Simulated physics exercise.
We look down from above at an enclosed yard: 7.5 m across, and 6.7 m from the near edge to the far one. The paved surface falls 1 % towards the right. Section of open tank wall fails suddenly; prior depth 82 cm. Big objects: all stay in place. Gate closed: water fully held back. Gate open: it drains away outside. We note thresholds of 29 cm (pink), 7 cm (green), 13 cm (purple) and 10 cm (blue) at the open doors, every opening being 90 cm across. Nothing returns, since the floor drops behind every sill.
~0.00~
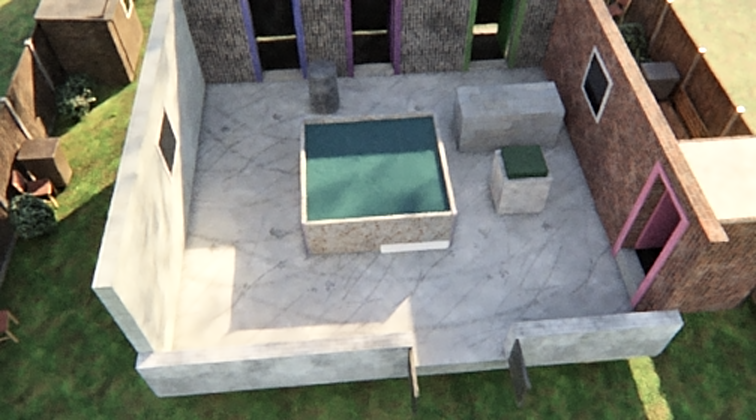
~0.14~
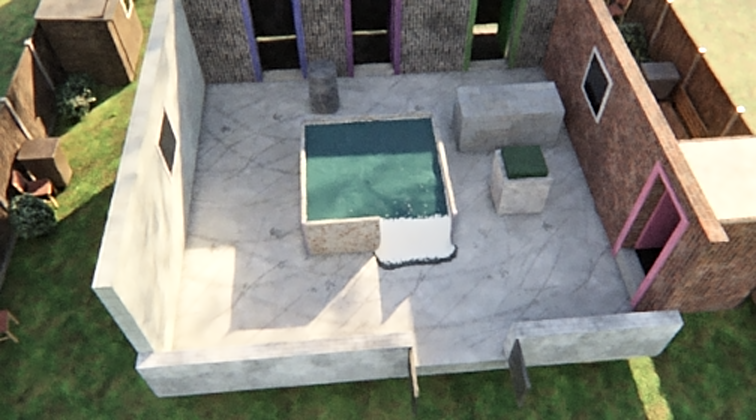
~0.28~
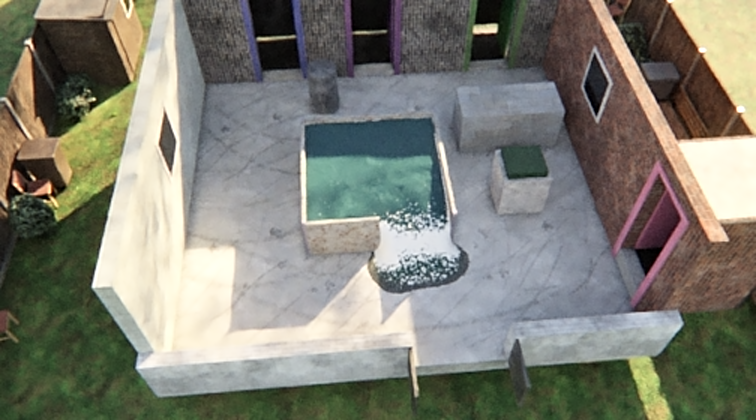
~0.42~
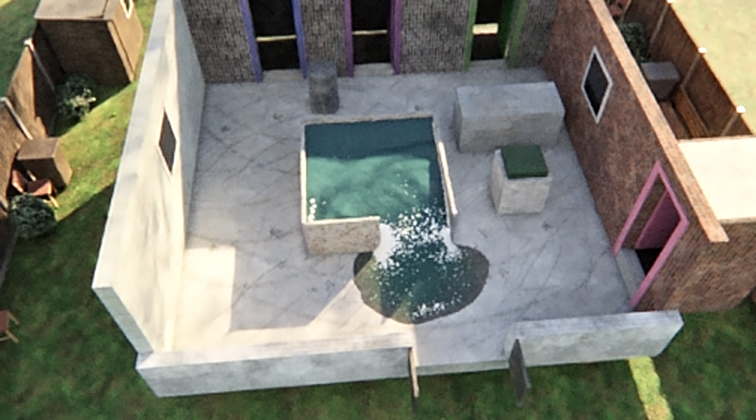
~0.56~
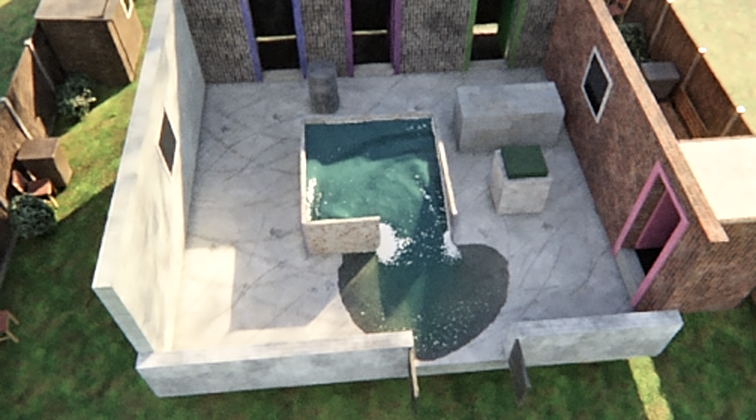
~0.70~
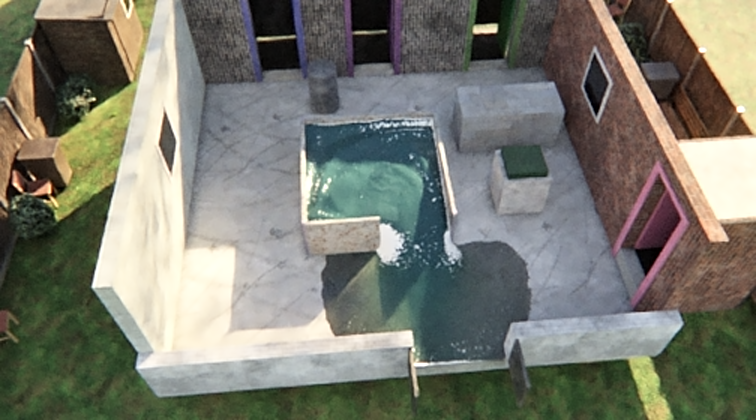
In a walled yard seen from above, part of a square open tank's near wall gave way, and water poured through the gap, spreading across the pale paving in a widening dark pool to the open gate.
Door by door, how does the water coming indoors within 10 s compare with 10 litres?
The pink door never breaches the limit. The green door never breaches the limit. The purple door never breaches the limit. The blue door never breaches the limit.
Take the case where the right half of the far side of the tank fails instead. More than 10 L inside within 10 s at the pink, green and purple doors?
Result: Pink limit not passed, green limit passed, purple limit passed.
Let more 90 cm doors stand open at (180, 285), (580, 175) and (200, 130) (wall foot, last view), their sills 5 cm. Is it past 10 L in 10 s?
In sequence the answers are more than that, more than that and less than that.
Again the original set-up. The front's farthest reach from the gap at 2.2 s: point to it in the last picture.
Point: Roughly (170, 371) in the last view.
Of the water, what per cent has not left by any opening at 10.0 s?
Roughly 54 per cent is still there.
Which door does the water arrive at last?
Purple.
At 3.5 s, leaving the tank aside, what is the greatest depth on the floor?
I'd say near 28 centimetres.
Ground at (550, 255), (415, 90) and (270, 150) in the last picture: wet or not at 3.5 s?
The first point is awash, the second is not yet hit and the third is not yet hit.
After 1.4 s water covers 20 % of the floor and is deepest (46 cm) near (421, 256); pink door not reached, green door not reached, purple door not reached, blue door not reached.
After 2.2 s water covers 25 % of the floor and is deepest (44 cm) near (635, 335); pink door 18 cm at the sill, 0 L in, green door not reached, purple door not reached, blue door not reached.
After 3.5 s water covers 45 % of the floor and is deepest (28 cm) near (635, 335); pink door 19 cm at the sill, 0 L in, green door not reached, purple door not reached, blue door not reached.
After 6.0 s water covers 75 % of the floor and is deepest (18 cm) near (624, 335); pink door 14 cm at the sill, 1 L in, green door 4 cm at the sill, 0 L in, purple door not reached, blue door not reached.
After 10.0 s water covers 95 % of the floor and is deepest (12 cm) near (624, 335); pink door 8 cm at the sill, 1 L in, green door 4 cm at the sill, 0 L in, purple door 5 cm at the sill, 0 L in, blue door 7 cm at the sill, 0 L in.
